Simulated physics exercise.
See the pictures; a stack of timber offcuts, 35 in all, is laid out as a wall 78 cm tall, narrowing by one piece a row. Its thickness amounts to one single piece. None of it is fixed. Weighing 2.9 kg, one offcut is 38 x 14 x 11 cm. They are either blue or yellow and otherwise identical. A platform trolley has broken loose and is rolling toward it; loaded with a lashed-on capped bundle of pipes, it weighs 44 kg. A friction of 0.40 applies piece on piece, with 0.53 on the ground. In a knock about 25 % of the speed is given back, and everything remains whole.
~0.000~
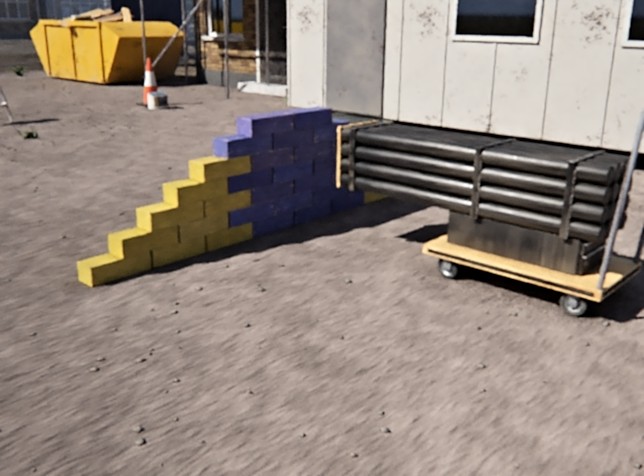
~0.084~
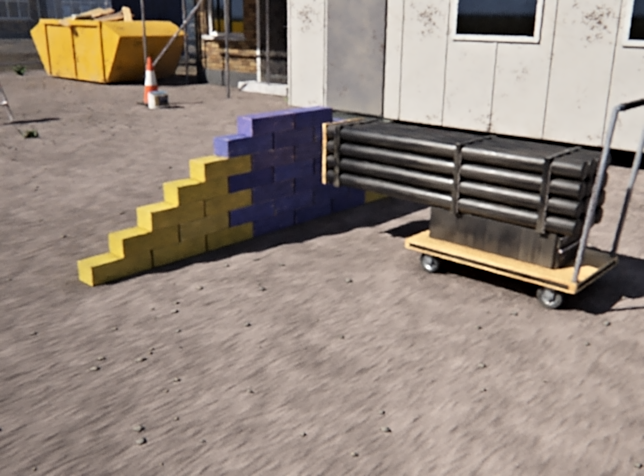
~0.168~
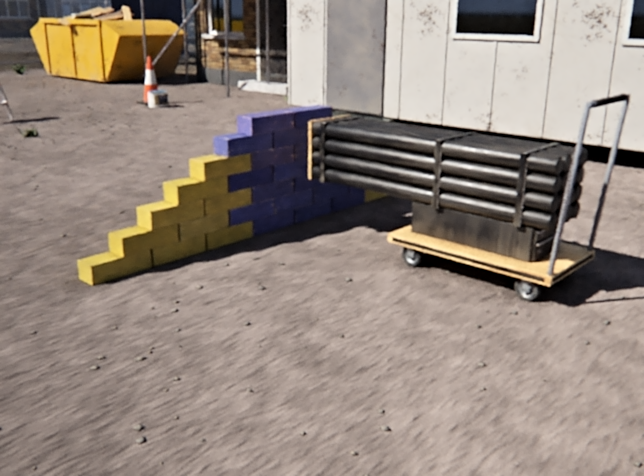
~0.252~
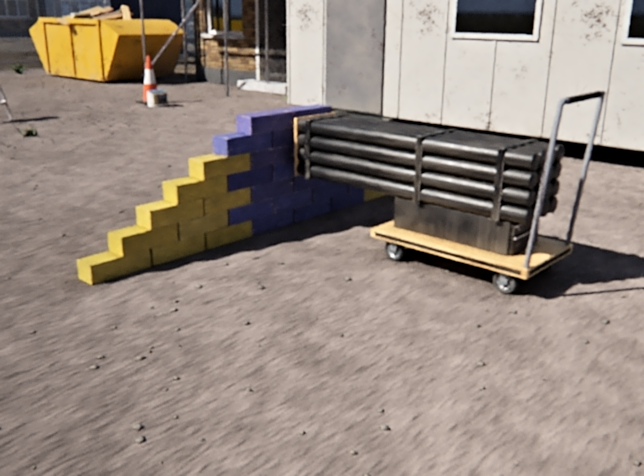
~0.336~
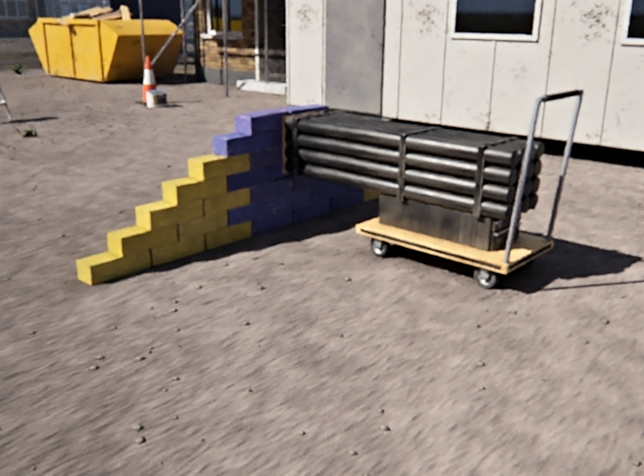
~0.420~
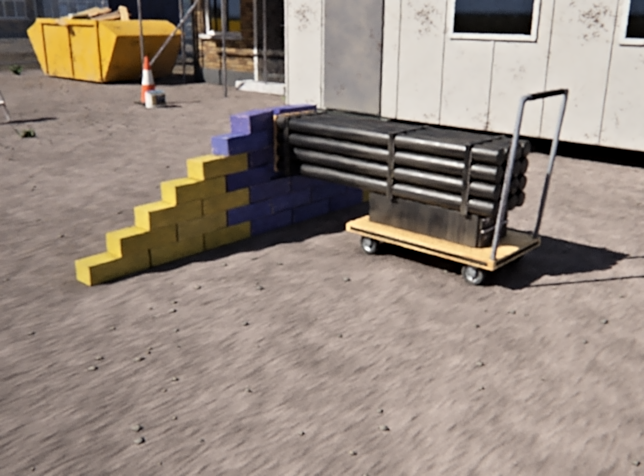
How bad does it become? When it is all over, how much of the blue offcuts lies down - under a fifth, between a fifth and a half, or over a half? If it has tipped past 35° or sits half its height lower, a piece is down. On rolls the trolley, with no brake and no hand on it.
Down at the end: Over a half.
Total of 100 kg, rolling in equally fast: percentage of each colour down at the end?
Share down - yellow: 10; blue: 50 (per cent).
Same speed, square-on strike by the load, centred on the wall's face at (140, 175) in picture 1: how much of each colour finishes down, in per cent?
For yellow it's 0 per cent, for blue 0 per cent.
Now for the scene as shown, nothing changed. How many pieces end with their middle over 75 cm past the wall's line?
Around 4 of them.
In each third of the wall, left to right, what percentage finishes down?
The left third ends at 10 per cent, the middle at 80 per cent and the right at 30 per cent.
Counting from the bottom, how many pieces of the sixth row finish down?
3 in total.
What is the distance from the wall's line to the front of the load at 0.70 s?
At that instant, about 25 cm beyond.
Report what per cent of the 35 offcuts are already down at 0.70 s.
15 per cent at that moment.
By 0.70 s, load 26 cm past the wall's line, still rolling; 6 of the 22 blue offcuts down (6 of 35 in all colours); top blue offcut tilted 23°, 6 cm lower; top yellow offcut tilted 22°.
By 1.02 s, load 41 cm past the wall's line, still rolling; 17 of the 22 blue offcuts down (18 of 35 in all colours); top blue offcut on its side; top yellow offcut on its side.
When it is over (2.0 s), load 75 cm past the wall's line, still rolling; 17 of the 22 blue offcuts down (18 of 35 in all colours); top blue offcut on its side; top yellow offcut on its side. That is 77 per cent. In pixels of the last frame, middles, top blue offcut near (105, 194), top yellow offcut near (171, 226).
